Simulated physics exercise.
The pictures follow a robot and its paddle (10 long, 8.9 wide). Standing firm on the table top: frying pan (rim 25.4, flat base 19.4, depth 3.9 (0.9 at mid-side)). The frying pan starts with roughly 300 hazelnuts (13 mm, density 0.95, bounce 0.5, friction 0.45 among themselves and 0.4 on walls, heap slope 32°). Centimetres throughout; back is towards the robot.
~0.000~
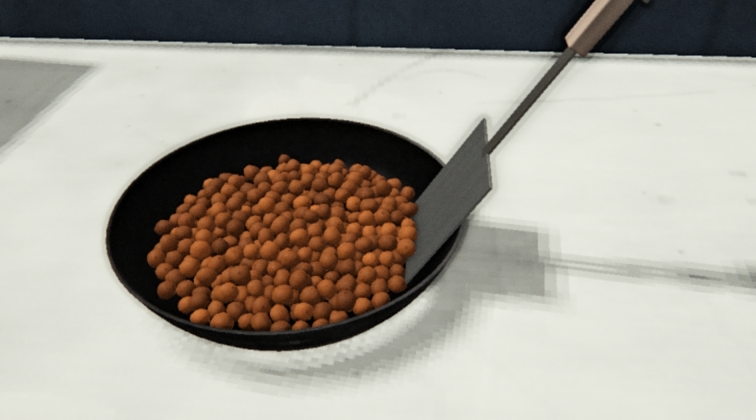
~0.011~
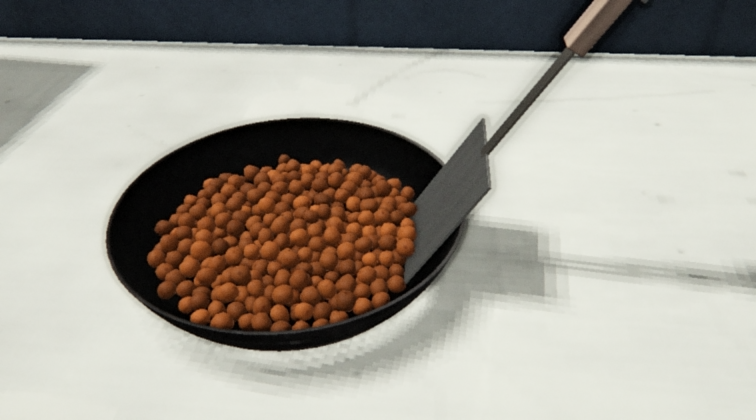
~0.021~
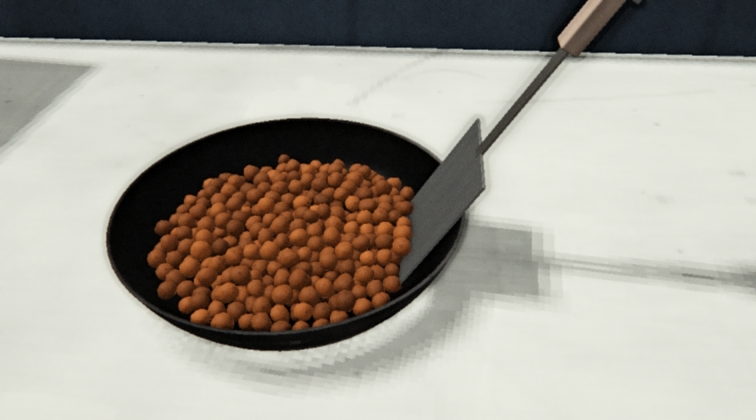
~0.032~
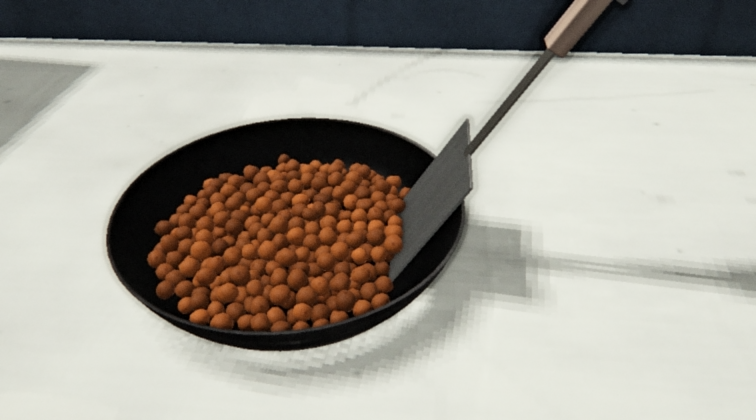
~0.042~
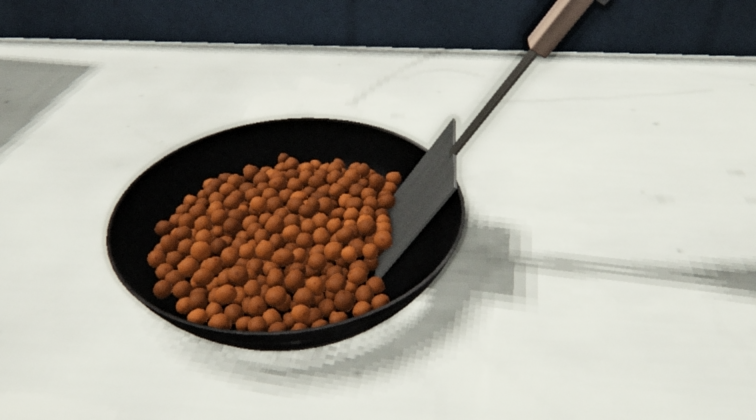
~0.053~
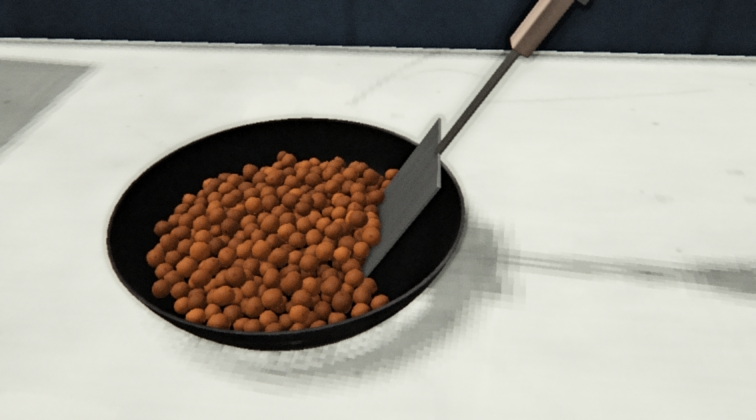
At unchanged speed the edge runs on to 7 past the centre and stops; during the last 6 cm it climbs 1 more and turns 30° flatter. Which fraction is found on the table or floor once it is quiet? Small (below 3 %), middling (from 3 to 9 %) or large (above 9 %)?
A middling share, from 3 to 9 %, ends on the table or floor.
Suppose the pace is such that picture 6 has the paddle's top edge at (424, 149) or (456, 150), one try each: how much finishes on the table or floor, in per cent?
Some 15 and 0 per cent.
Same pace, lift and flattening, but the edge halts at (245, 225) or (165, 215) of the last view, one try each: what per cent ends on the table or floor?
Some 0 and 20 per cent.
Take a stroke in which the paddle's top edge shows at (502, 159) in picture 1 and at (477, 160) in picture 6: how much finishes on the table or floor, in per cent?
Some 0 per cent.
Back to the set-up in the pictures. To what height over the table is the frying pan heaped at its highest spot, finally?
Some 5.0 cm.
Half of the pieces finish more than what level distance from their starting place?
Roughly 4 cm.
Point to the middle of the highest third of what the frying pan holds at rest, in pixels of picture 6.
Near (183, 207).
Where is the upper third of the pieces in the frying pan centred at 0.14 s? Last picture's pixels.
Around (244, 213).
After 0.10 s, sloping 59°, highest piece 6 above the table; 305 in the frying pan.
After 0.14 s, sloping 49°, highest piece 6 above the table; 305 in the frying pan.
After 0.36 s, sloping 29°, highest piece 6 above the table; 289 in the frying pan, 16 on the table or floor.
After 1.41 s, sloping 29°, highest piece 5 above the table; 288 in the frying pan, 17 on the table or floor.
In the end, 288 in the frying pan, 17 on the table or floor. That is 6 % on the table or floor.
